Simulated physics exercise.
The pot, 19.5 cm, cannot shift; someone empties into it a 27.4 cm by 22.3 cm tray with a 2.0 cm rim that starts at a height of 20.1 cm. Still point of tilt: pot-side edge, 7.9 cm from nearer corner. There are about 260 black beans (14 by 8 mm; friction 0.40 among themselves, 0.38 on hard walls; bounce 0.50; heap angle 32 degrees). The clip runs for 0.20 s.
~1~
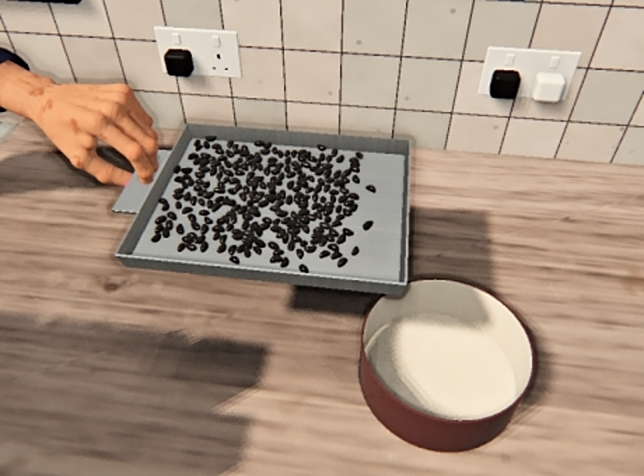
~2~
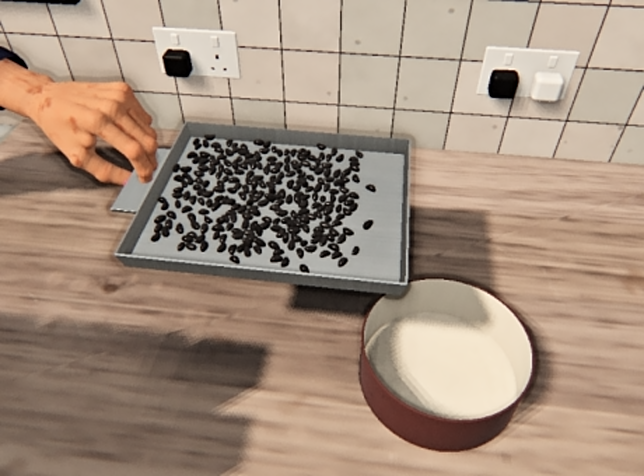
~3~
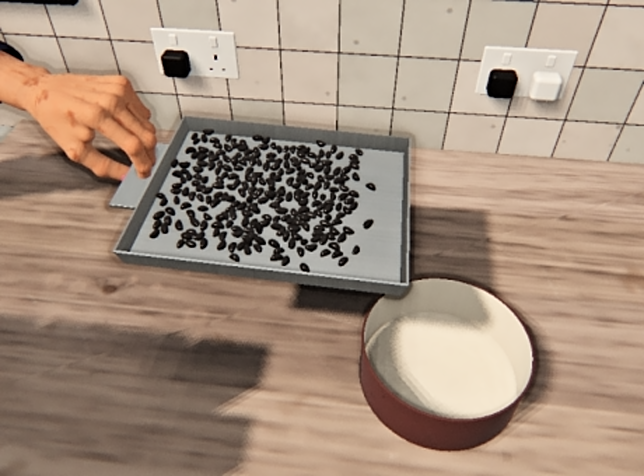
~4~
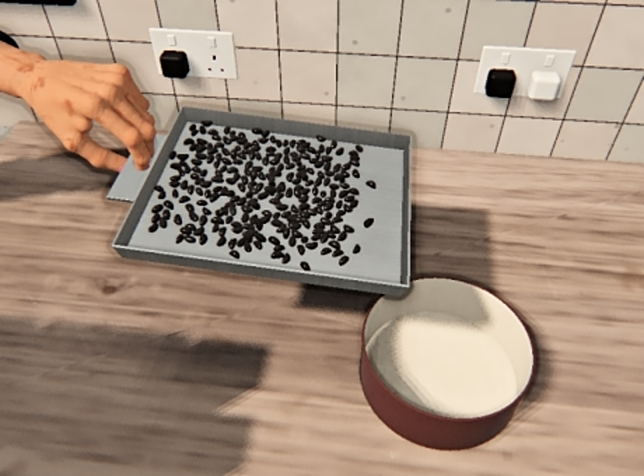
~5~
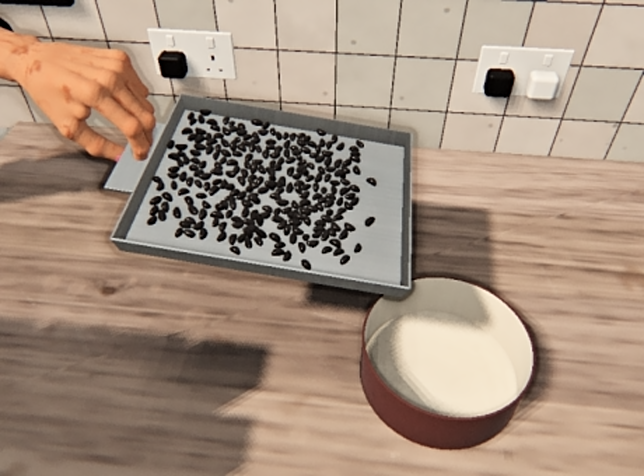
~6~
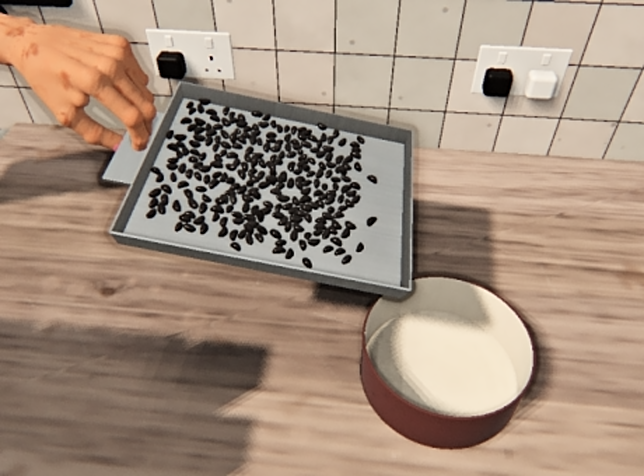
A grey tray scattered with black beans slowly tilted toward a dark red pot on the wooden counter, its left side rising slightly beside a hand, while the beans stayed spread across it.
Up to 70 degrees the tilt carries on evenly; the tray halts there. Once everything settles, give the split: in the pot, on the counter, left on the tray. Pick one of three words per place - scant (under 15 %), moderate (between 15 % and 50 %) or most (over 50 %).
My call is pot: Most, counter: Scant, tray: Moderate.
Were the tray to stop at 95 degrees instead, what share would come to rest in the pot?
That would give about 95 per cent.
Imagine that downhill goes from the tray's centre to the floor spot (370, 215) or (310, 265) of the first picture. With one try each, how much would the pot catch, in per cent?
Around 30 % for the first direction, around 35 % for the second.
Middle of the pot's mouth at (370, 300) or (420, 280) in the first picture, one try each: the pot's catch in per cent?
Near 15 and 10 percent, one try each.
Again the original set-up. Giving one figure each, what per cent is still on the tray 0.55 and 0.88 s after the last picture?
Estimates: 95; 40.
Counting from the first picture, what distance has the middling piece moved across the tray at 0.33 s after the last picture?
It has moved some 5 cm from its start.
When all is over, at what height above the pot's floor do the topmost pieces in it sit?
Top level: Approx. 2.0 cm.
Then, 0.33 s after the last picture, tilt 41 degrees; the tray holds 100 %, the pot 0 %.
Then, 0.55 s after the last picture, tilt 60 degrees; the tray holds 95 %, the pot 0 %.
Then, 0.88 s after the last picture, tilt 70 degrees; the tray holds 40 %, the pot 55 %.
In the end, pot 70 %, counter 5 %, tray 25 %.
